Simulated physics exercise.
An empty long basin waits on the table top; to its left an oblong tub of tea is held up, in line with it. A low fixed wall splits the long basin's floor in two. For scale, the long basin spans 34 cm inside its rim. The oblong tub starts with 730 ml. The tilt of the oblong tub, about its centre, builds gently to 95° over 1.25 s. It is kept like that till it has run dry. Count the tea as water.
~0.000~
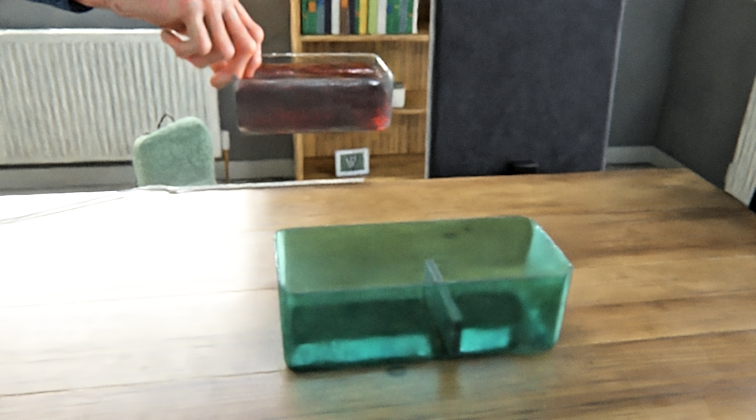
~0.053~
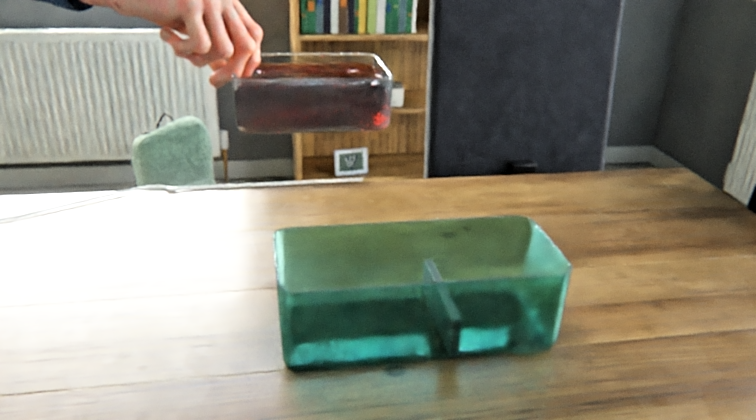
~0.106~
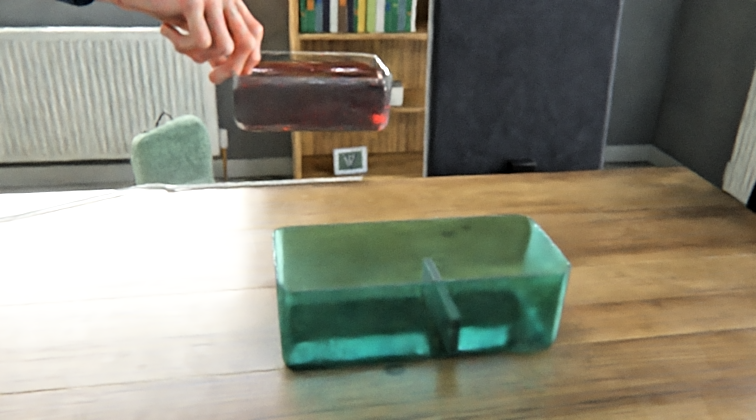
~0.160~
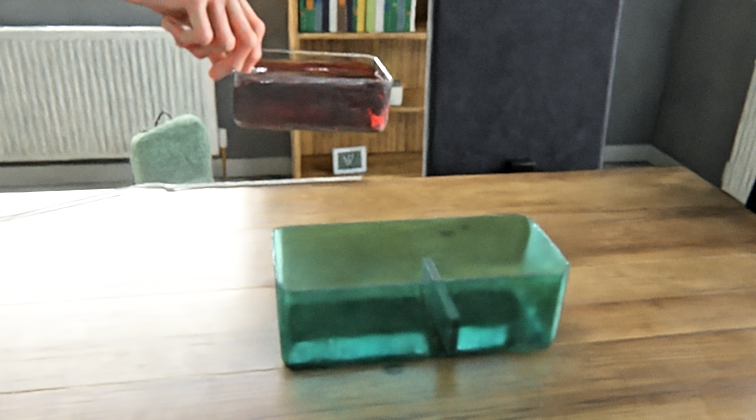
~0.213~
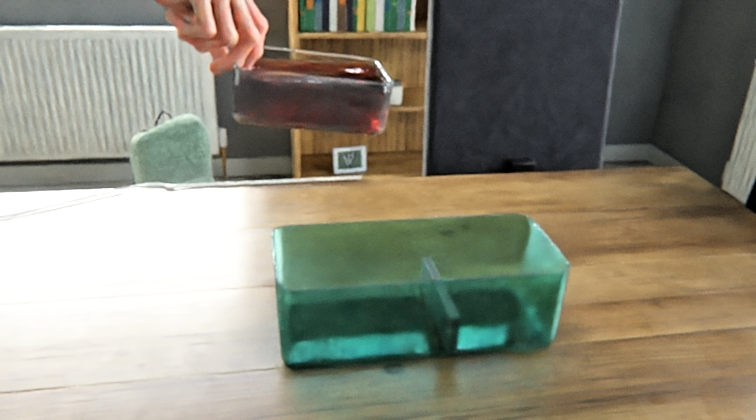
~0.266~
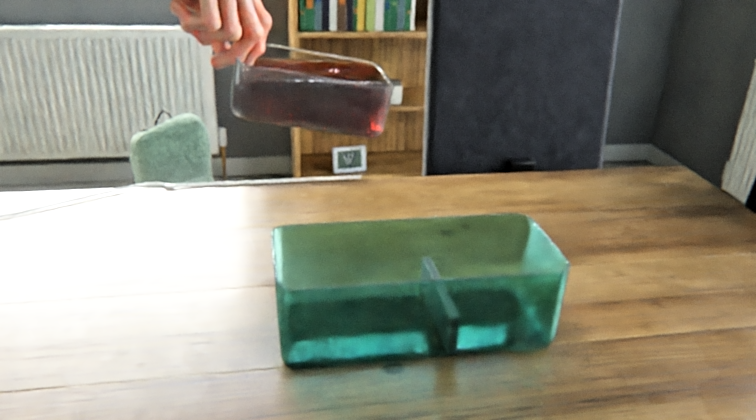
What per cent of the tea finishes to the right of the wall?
About 52 per cent.
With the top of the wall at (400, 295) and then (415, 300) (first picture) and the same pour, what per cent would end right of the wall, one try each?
First 70, then 65 per cent.
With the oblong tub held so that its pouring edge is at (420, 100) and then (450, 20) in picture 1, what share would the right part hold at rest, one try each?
In turn about 65 and 70 per cent.
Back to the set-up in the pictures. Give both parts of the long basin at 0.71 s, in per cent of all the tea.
Near 6 on the left, 10 on the right.
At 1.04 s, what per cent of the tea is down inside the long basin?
About 78 per cent.
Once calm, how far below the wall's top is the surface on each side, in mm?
Left about 44 mm, right about 34 mm.
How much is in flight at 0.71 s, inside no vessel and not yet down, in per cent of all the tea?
About 48 per cent.
After 0.71 s the tilt is 58° and 36 per cent is still to pour, 6 is left of the wall and 11 right of it.
After 1.04 s the tilt is 88° and 8 per cent is still to pour, 26 is left of the wall and 51 right of it.
After 1.38 s the tilt is 95° and 2 per cent is still to pour, 37 is left of the wall and 52 right of it.
After 1.75 s the tilt is 95° and 0 per cent is still to pour, 40 is left of the wall and 52 right of it.
In the end 40 per cent lies left of the wall, 52 right of it and 8 outside.
